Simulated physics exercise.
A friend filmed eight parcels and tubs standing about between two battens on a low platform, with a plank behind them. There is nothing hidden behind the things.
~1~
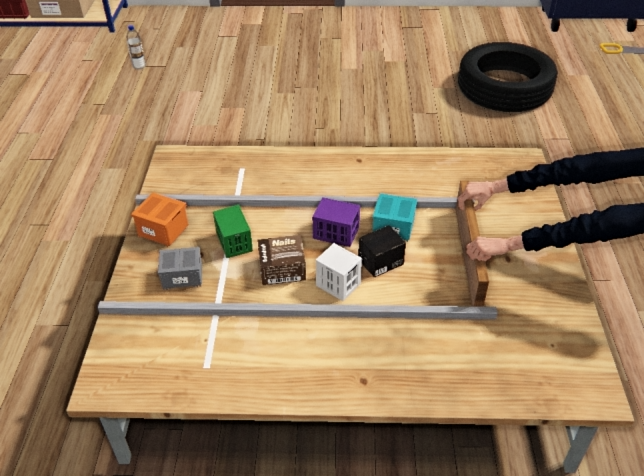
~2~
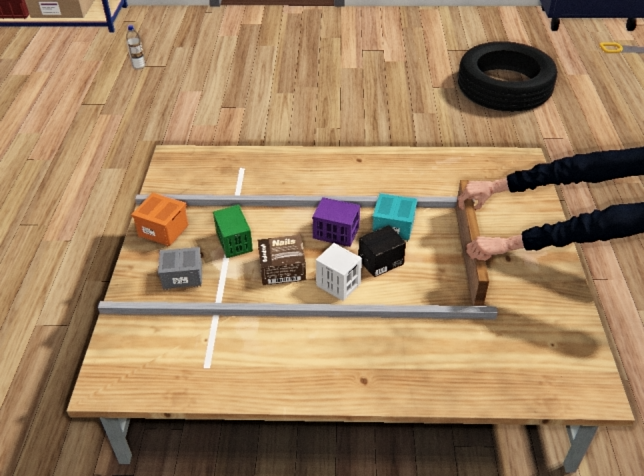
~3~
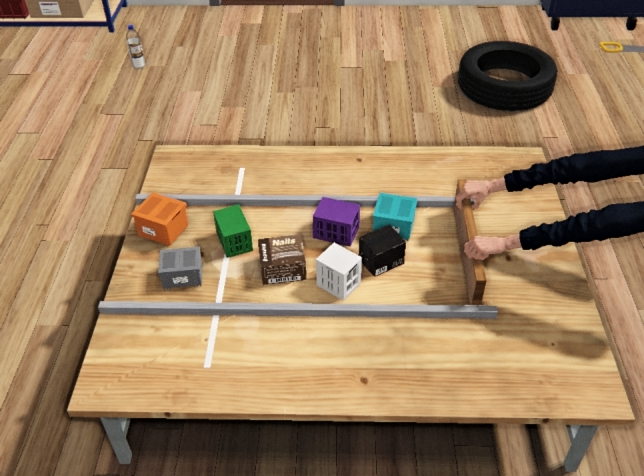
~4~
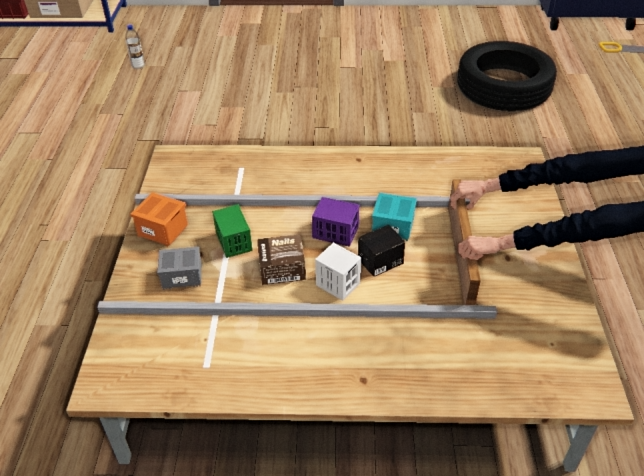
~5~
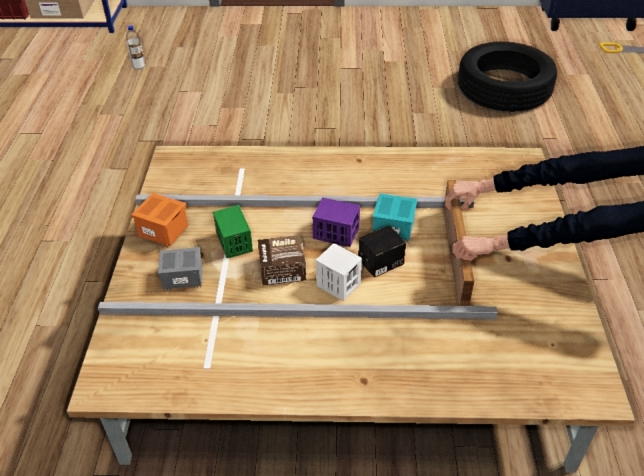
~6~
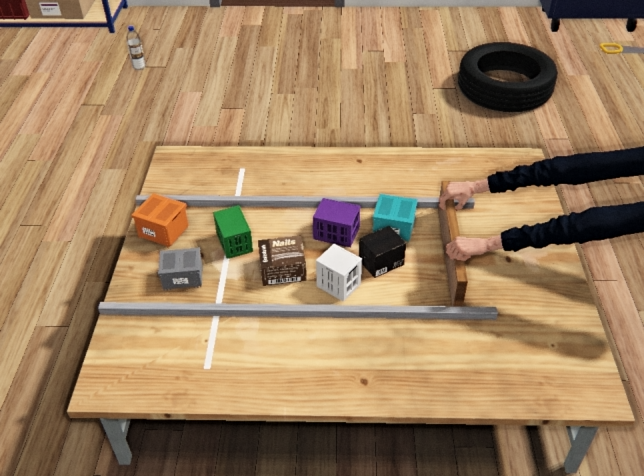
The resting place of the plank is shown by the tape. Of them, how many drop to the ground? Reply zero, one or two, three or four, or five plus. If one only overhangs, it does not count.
One or two.
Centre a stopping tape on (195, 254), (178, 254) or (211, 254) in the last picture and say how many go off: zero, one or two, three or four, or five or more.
Well, it comes out as either three or four, 3 or 4 and one to two, in that order.
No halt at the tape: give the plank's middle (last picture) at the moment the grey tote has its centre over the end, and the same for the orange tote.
Around (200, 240), then around (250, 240).
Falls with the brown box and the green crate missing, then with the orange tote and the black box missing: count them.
The first removal gives 0, the second gives 0.
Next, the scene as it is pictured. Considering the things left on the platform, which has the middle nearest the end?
Foremost is the green crate.
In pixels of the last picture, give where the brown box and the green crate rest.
Going in order, first (170, 264) and next (136, 232).
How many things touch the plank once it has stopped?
Count recorded: 3.
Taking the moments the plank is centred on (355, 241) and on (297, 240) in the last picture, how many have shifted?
At the first spot 4, then 6.
Soon after, none off yet; orange tote at rest near (162, 221); grey tote at rest near (181, 269); green crate at rest near (233, 232).
Then, none off yet; orange tote at rest near (162, 221); grey tote at rest near (181, 269); green crate moved a little near (227, 232).
Further on, none off yet; orange tote moved a little near (143, 219); grey tote moved a little near (164, 272); green crate moved about its own width near (173, 232).
At rest, the number that fall off is one or two; fallen, orange tote.
